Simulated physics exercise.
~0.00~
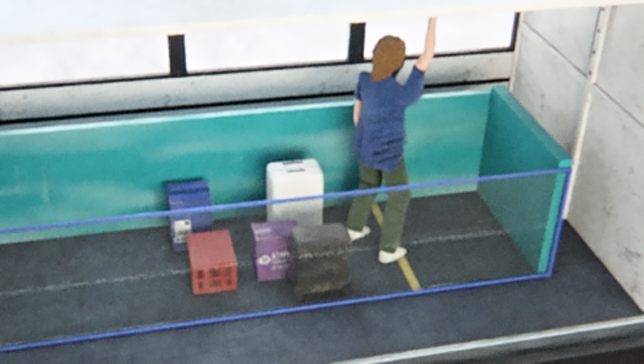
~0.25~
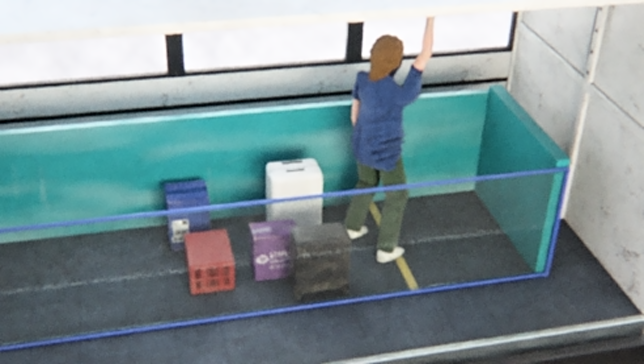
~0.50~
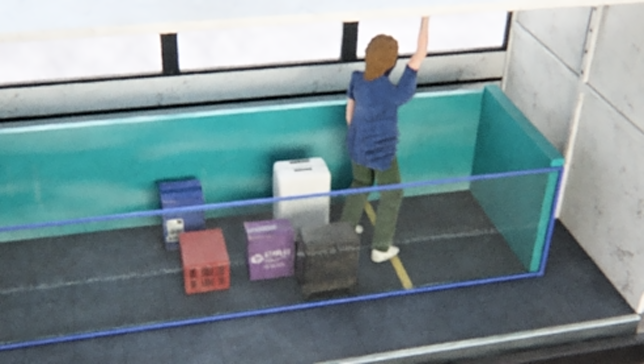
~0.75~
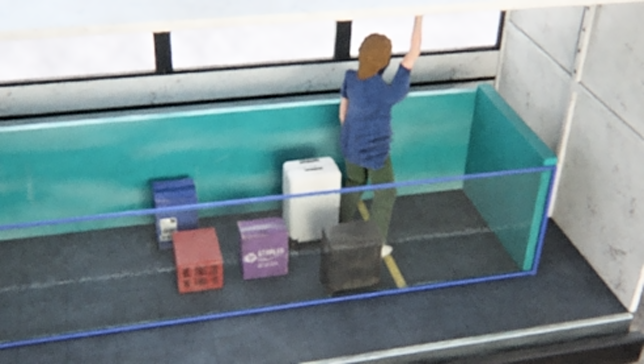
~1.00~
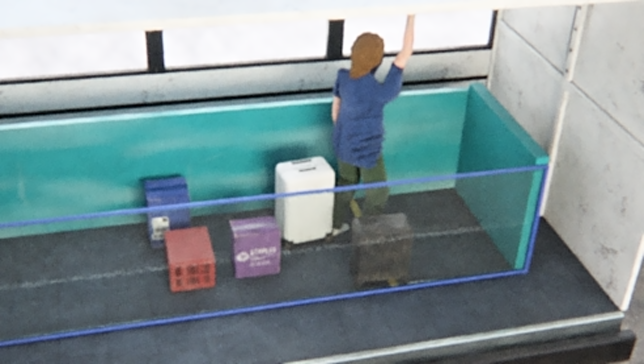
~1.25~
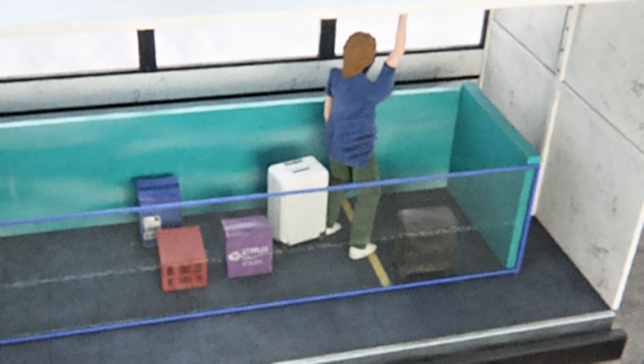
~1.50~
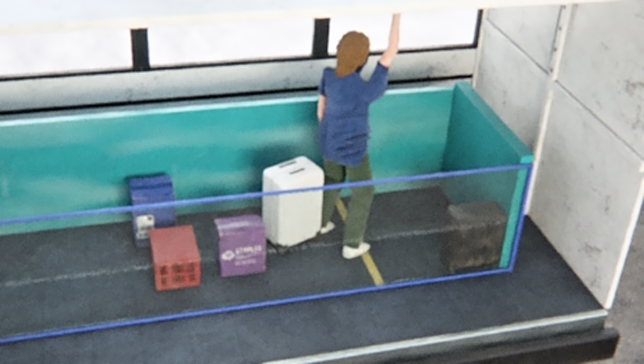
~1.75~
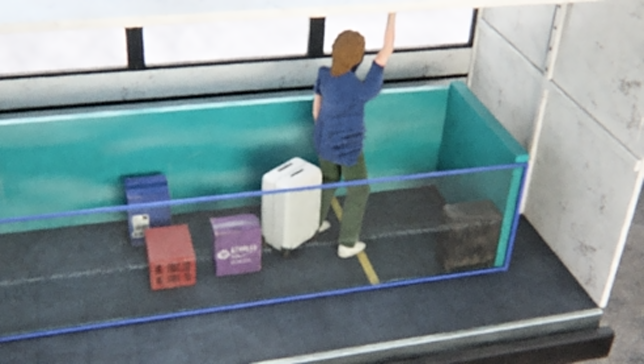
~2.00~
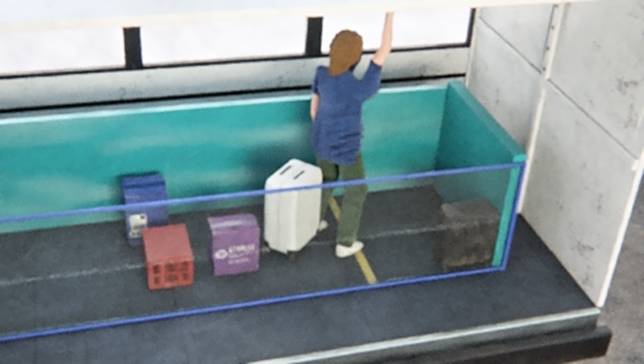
A small black wheeled case rolls right past a standing figure with one arm raised, crosses the yellow floor line and stops near the end wall, while a large white case shifts slightly, turns and stays short of the line beside a red crate, purple carton and blue pack.
